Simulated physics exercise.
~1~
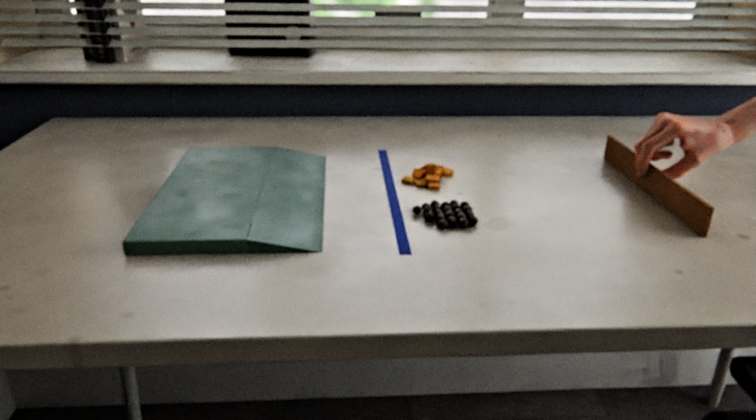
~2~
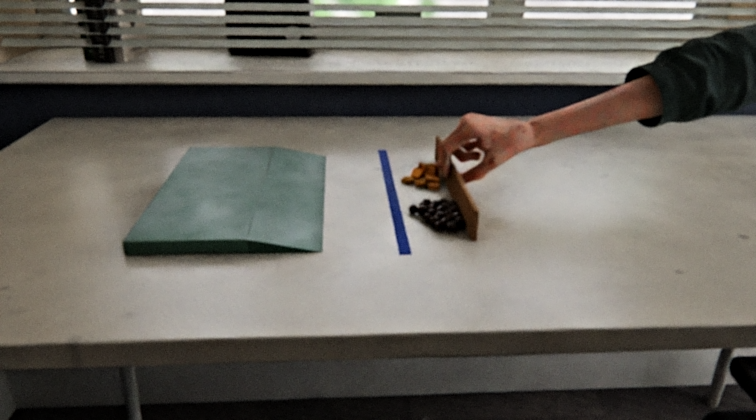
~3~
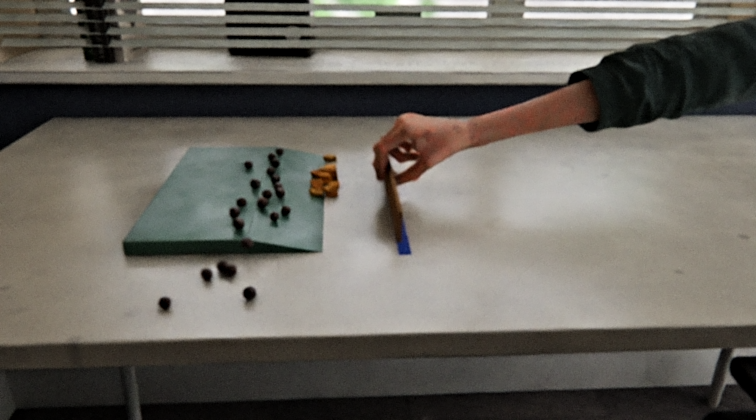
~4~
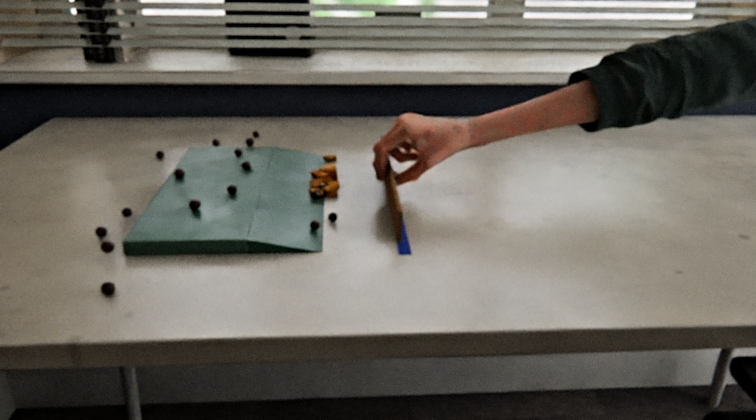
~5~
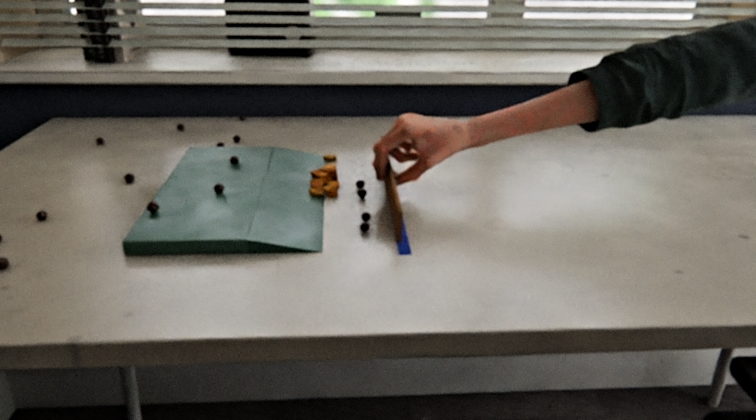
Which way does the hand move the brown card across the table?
The hand moves the brown card to the left, bringing it up to the blue tape.
We see a hand push an upright brown card left across a table, sending dark balls and orange pieces towards a low green ramp, and stop at the blue tape. The balls scatter, most beyond the top and some near the card, while the orange pieces rest at the ramp's lower edge.
